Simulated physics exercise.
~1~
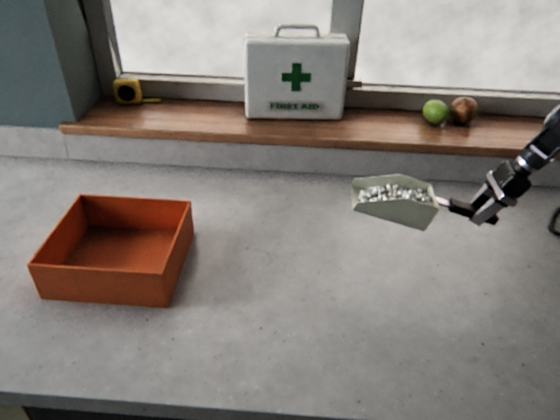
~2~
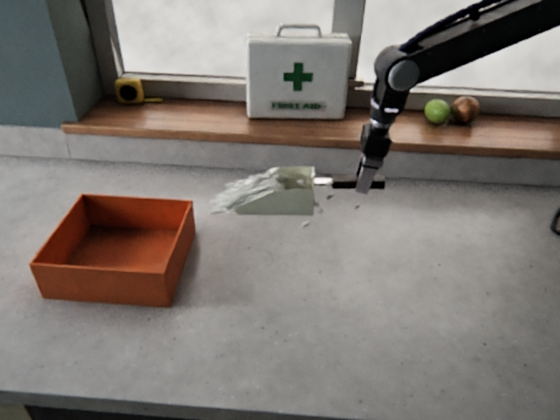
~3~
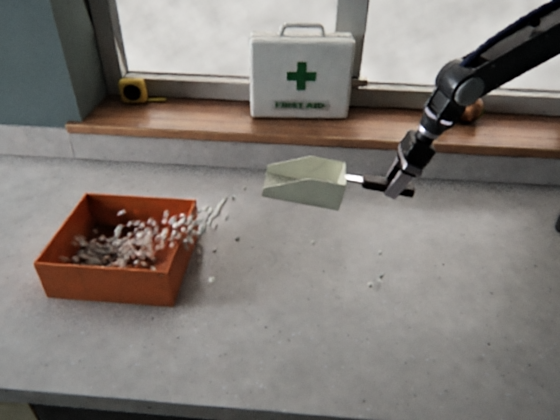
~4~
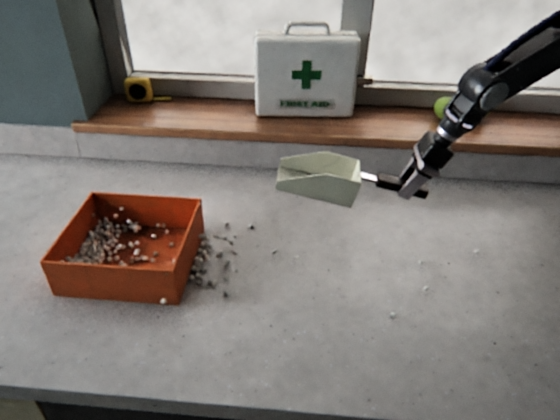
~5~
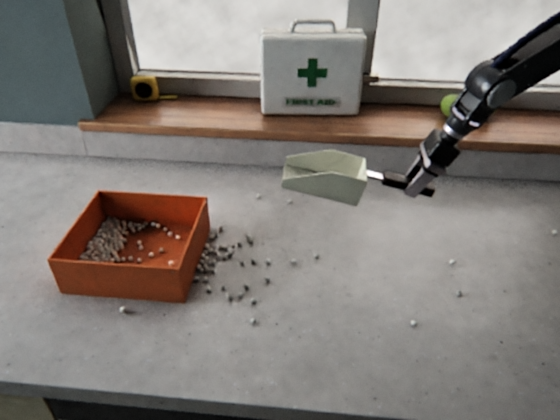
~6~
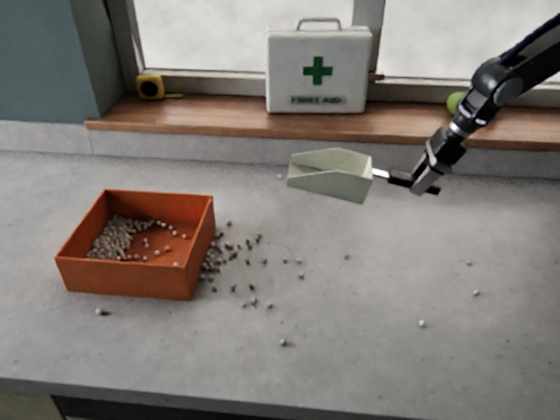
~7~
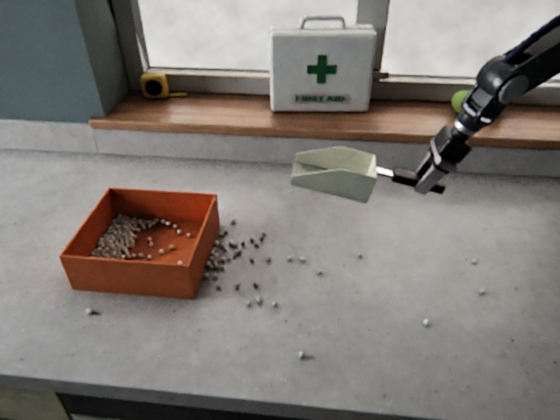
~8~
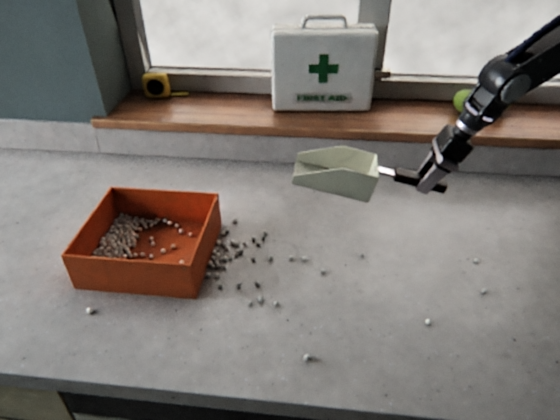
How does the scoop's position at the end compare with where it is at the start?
The scoop starts to the lower right of the first aid box and ends farther left, in front of the box and closer to the orange bin.
